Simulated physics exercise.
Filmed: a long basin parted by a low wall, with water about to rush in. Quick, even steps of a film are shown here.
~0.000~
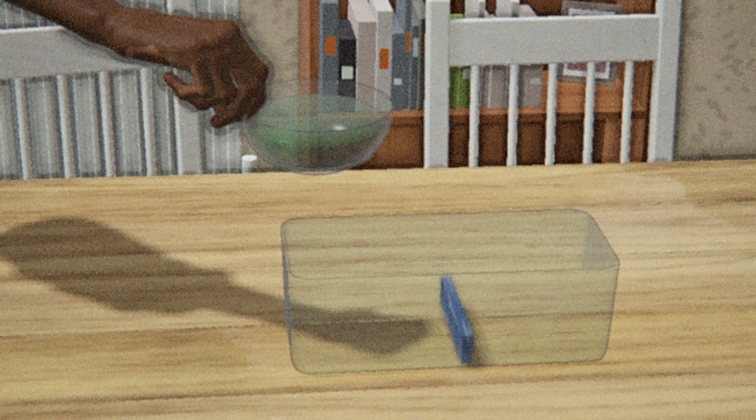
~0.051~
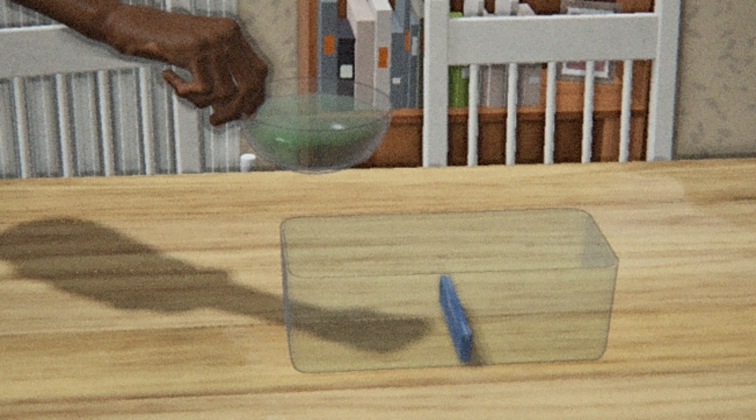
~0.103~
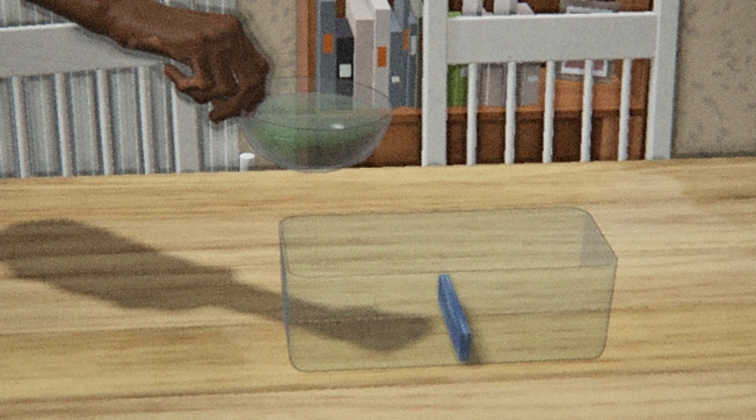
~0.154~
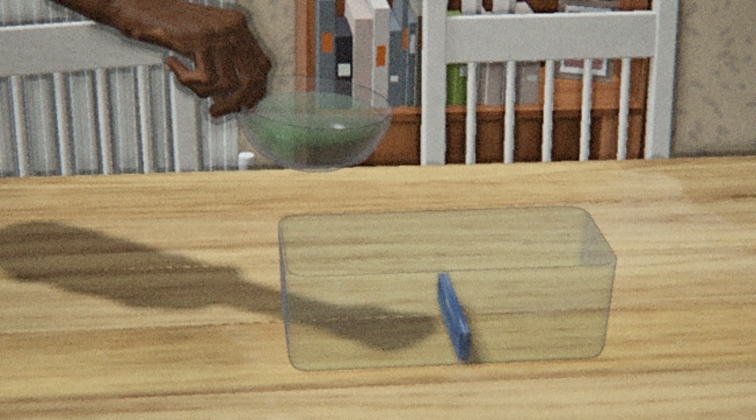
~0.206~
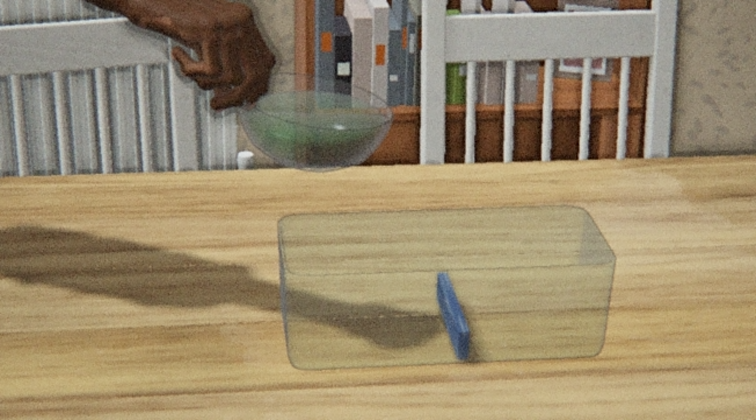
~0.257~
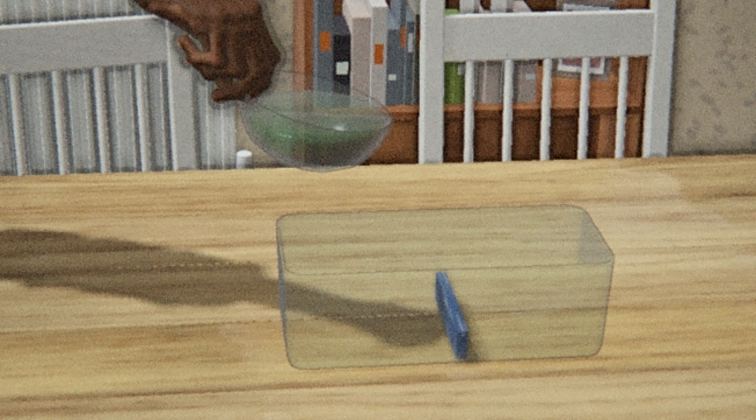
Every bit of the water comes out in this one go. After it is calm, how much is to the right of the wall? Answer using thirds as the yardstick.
Under a third of it.
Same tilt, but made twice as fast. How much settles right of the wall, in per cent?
I'd put it at some 20 percent.
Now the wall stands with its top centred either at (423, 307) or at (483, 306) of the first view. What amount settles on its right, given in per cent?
About 65 % and 10 %.
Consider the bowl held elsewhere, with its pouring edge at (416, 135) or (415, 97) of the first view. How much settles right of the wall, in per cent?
First place gives some 45 %, second place some 55 %.
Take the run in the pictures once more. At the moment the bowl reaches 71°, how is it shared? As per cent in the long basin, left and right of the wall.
Left: 25 %; right: 10 %.
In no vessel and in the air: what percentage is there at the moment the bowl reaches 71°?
I'd put it at roughly 40 percent of it.
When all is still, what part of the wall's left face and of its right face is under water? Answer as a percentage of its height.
Once it is still, the left part shows 50 per cent and the right part 20.
A moment on, the bowl is tipped part way and 28 per cent is still to pour, 24 is left of the wall and 10 right of it.
Next, the bowl is tipped right over and 0 per cent is still to pour, 74 is left of the wall and 24 right of it.
Then the bowl is tipped right over and 0 per cent is still to pour, 74 is left of the wall and 25 right of it.
Later the bowl is tipped right over and 0 per cent is still to pour, 74 is left of the wall and 25 right of it.
At rest 74 per cent lies left of the wall, 25 right of it and 1 outside.
